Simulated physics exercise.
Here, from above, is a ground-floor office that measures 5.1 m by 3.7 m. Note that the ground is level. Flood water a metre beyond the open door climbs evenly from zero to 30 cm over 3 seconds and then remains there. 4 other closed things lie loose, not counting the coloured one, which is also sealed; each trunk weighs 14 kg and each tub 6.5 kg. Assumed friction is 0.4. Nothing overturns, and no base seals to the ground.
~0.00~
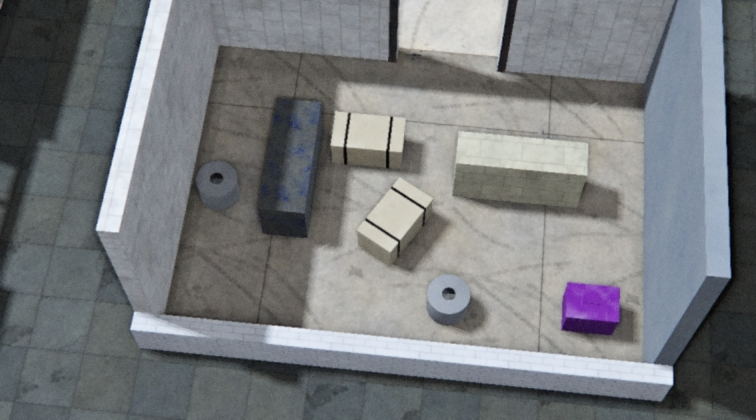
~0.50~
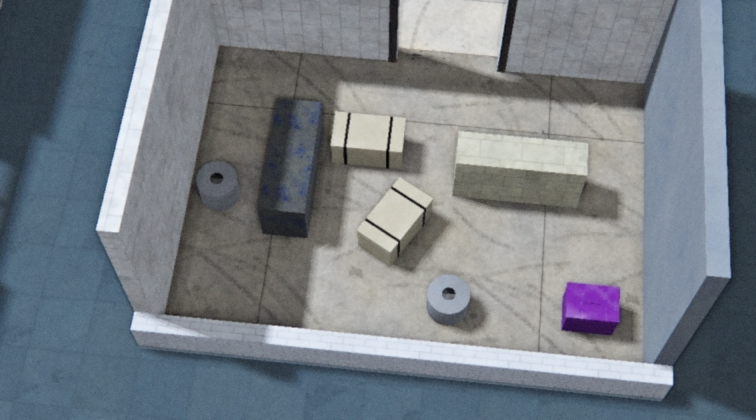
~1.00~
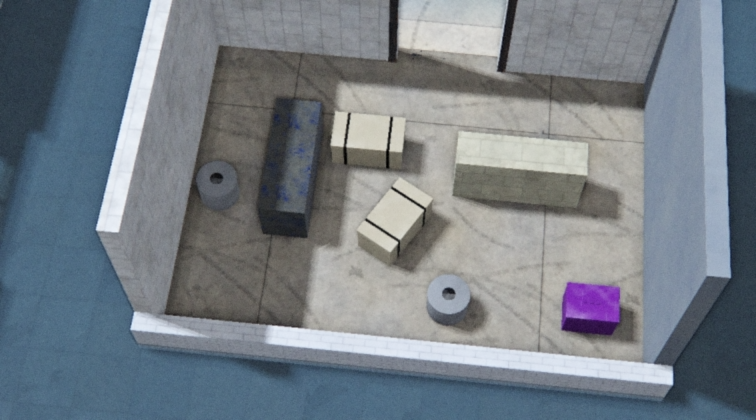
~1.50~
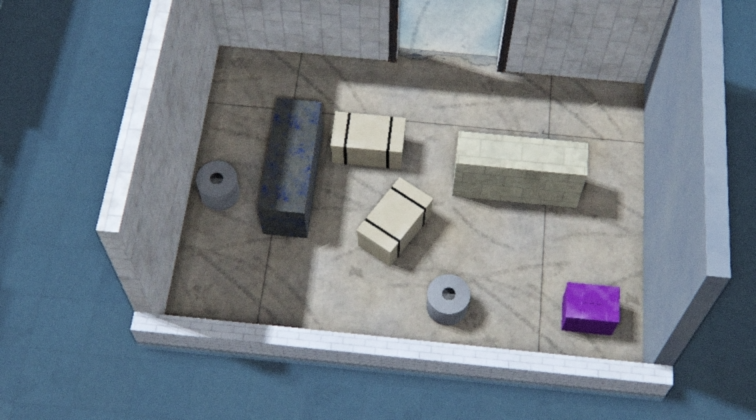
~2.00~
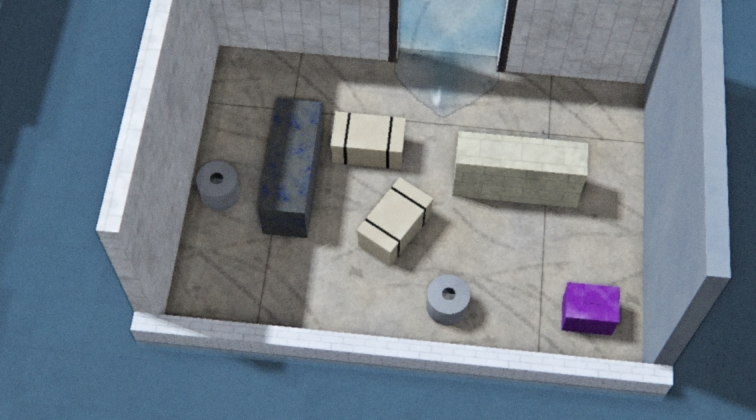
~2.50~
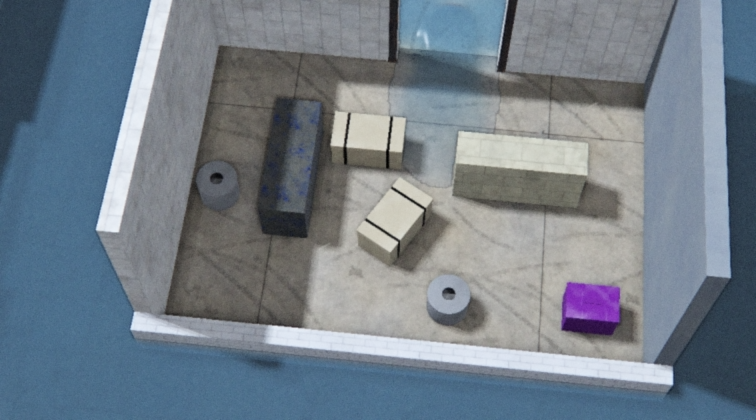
Blue water covers the paving around a small, pale-walled ground-floor office, seen from high above by a still camera. Inside on the level stone floor are a dark, blue-flecked block at left, two black-banded cream boxes, a long cream block, two grey cylinders and a purple chest at lower right. The water spreads outside, fills the doorway at top and slides thinly inside, while every object stays put.
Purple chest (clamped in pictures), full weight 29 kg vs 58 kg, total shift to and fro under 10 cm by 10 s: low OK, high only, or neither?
High only.
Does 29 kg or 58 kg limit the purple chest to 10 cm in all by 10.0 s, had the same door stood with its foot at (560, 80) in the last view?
Note: Only the heavier mass keeps it.
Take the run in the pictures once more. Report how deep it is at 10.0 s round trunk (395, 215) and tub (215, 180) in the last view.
About 14 and 16 cm.
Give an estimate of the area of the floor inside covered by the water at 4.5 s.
About 11.5 m2.
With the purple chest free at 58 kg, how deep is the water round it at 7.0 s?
Depth: Approx. 11 cm.
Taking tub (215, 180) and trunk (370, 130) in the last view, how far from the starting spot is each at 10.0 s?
Respectively 200 and 200 centimetres.
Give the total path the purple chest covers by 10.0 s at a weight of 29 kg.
Total path: Roughly 100 cm.
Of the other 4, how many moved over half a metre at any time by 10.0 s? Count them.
The number is 4.
After 3.5 s the purple chest would be 0 cm from its start with 29 kg and 0 cm from its start with 58 kg; 0 cm of water round it then.
After 4.5 s the purple chest would be 0 cm from its start with 29 kg and 0 cm from its start with 58 kg; 1 cm of water round it then.
After 7.0 s the purple chest would be 0 cm from its start with 29 kg and 0 cm from its start with 58 kg; 11 cm of water round it then.
After 10.0 s the purple chest would be 98 cm from its start with 29 kg and 0 cm from its start with 58 kg; 14 cm of water round it then.
